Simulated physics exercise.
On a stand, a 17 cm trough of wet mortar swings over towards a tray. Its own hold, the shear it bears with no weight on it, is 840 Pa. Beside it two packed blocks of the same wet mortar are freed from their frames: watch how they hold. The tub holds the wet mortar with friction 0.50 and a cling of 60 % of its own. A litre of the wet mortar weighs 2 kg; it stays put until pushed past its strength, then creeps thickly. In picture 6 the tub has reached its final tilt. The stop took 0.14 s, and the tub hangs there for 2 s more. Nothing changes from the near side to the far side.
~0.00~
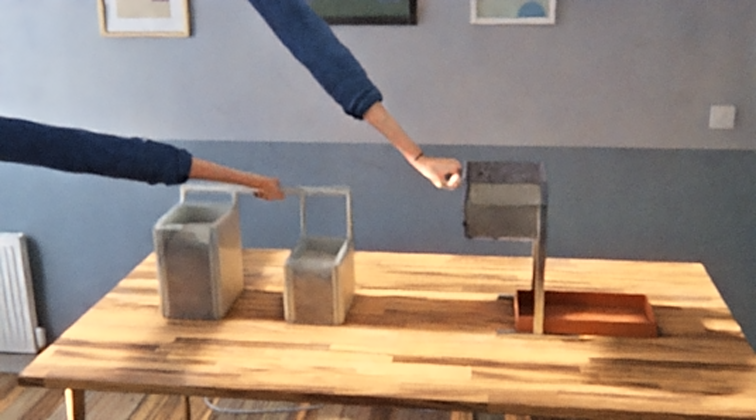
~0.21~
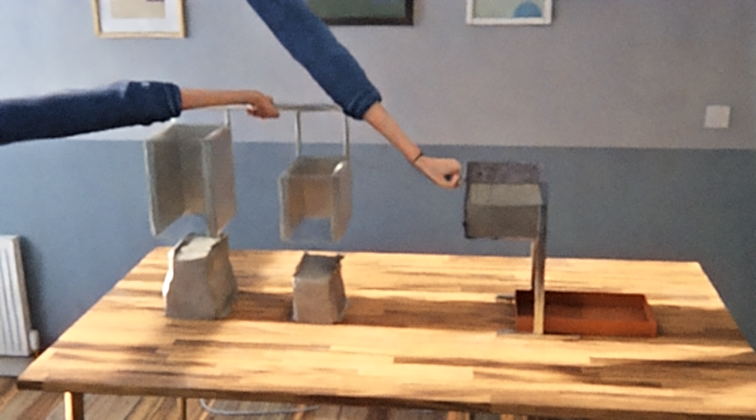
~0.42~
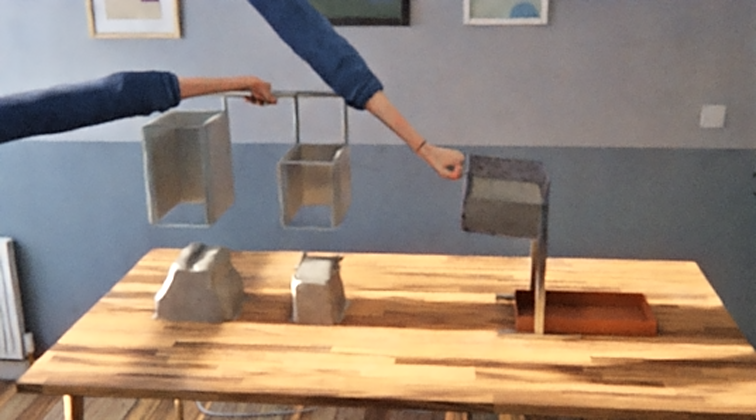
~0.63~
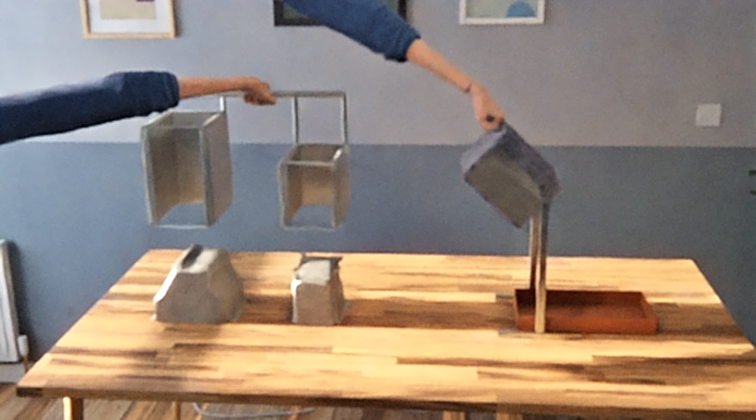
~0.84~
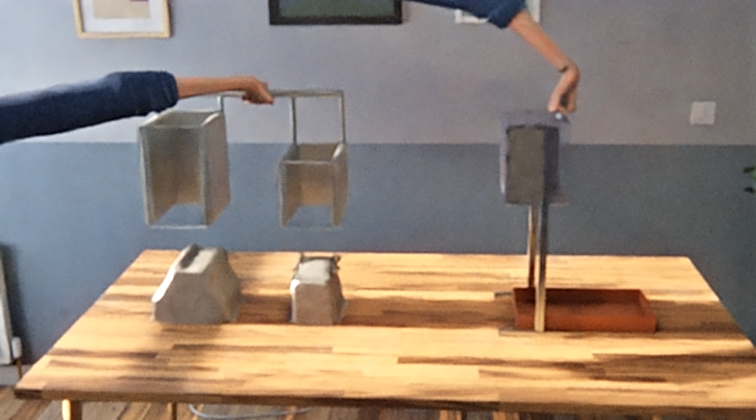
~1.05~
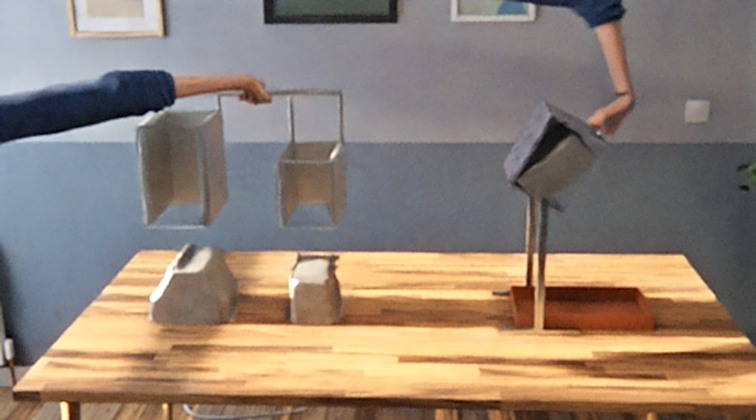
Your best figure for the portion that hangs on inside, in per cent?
About 0 %.
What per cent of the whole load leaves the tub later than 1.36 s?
Some 0 per cent.
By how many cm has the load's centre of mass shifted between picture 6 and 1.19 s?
About 13 cm.
After 1.19 s, the tub is at 118 degrees and holds 34 %.
After 1.36 s, the tub is at 118 degrees and holds 0 %.
After 1.53 s, the tub is at 118 degrees and holds 0 %.
After 1.70 s, the tub is at 118 degrees and holds 0 %.
After 3.05 s, the tub is at 118 degrees and holds 0 %.
